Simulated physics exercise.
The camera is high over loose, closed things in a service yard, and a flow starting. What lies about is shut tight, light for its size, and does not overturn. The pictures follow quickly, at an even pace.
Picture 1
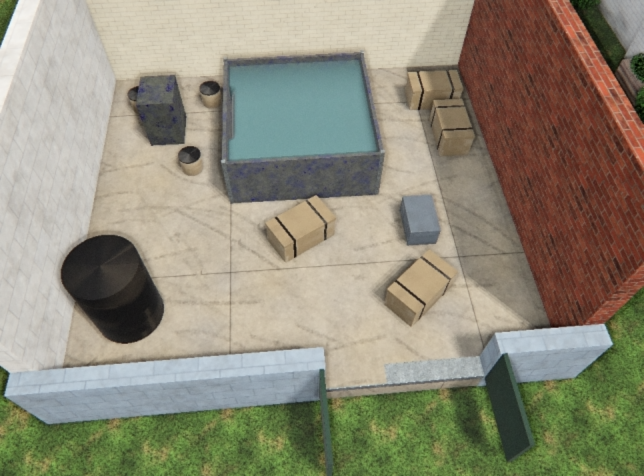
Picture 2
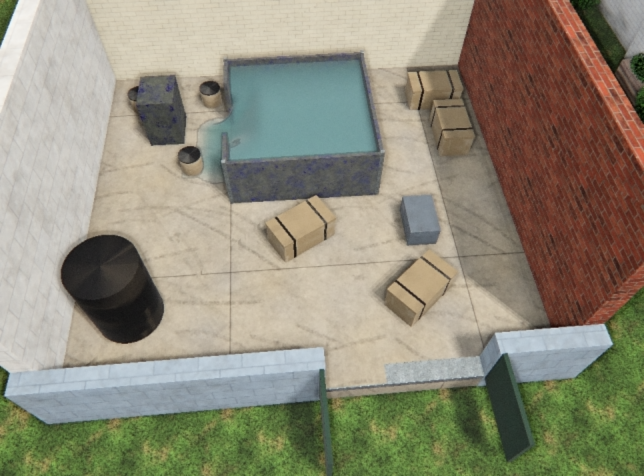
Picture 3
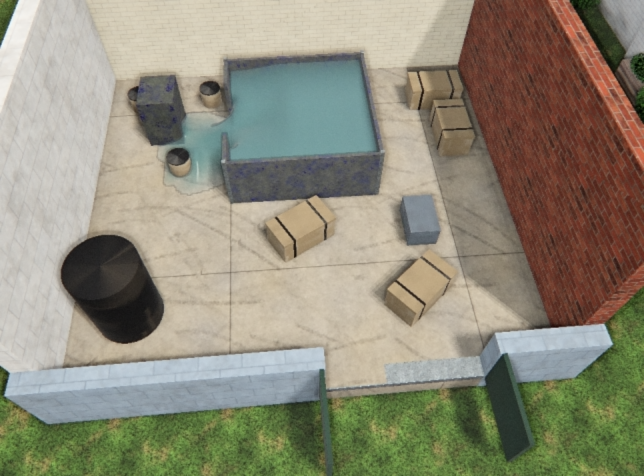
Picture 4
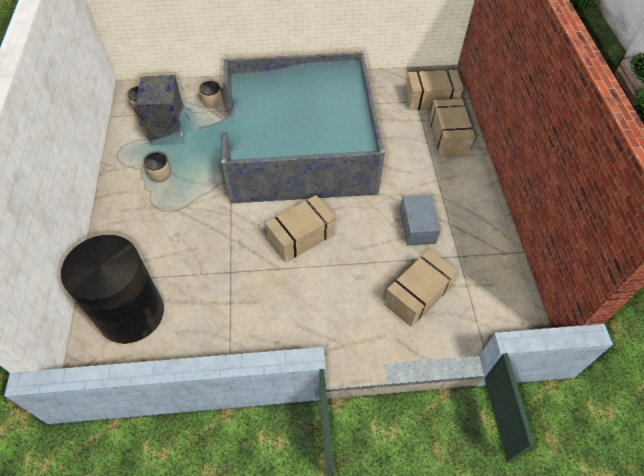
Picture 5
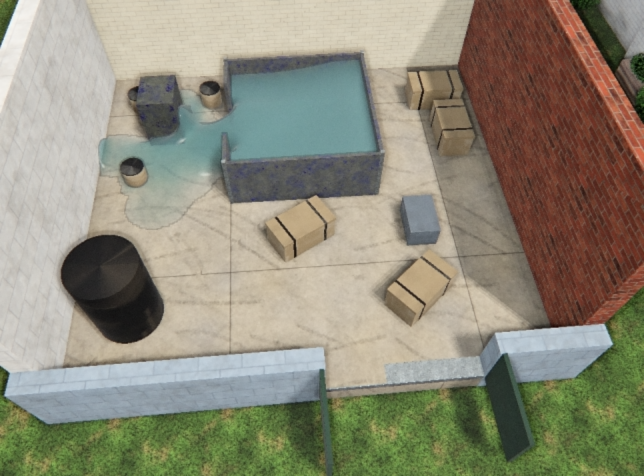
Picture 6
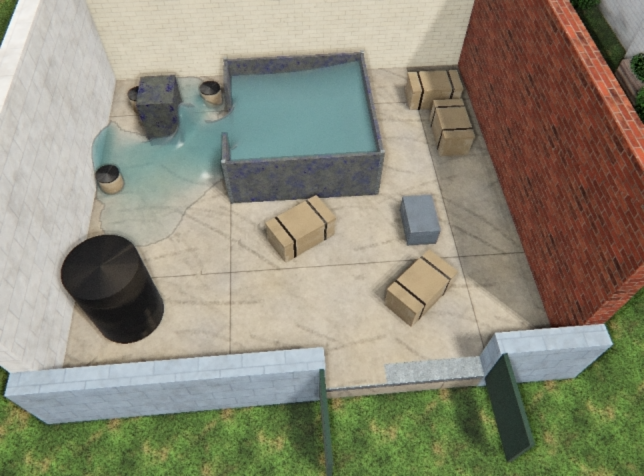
Water spilled from the left side of a raised pool in a walled yard and spread across the paving, pushing one small bucket left toward the pale wall while the boxes stayed put.
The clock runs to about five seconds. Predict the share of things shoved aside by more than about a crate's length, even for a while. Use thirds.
Share: Between one and two thirds.
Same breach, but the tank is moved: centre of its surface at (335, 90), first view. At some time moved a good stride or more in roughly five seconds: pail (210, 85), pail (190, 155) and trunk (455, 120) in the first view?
In turn: Yes, shifted that much, less than that.
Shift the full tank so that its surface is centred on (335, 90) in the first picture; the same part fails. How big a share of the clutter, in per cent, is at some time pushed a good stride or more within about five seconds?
Some 50 per cent.
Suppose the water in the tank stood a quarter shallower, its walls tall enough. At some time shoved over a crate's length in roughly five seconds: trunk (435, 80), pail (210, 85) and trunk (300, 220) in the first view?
As listed: Never so far, yes, short of that.
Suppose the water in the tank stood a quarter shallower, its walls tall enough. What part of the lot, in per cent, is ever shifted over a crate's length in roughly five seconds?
About 40 per cent.
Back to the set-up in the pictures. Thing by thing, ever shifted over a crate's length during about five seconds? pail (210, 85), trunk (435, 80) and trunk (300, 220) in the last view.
In turn: Yes, no, never so far.
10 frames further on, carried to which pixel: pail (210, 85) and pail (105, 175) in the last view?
Close to (275, 75) and (194, 244).
A moment on, 1 of 8 are well off their spots; 1 afloat.
Next, 3 of 8 are well off their spots; 1 afloat.
Later, 3 of 8 are well off their spots; 1 afloat.
In the end, 4 of 8 are well off their spots, and 4 have been at some point; 3 afloat.
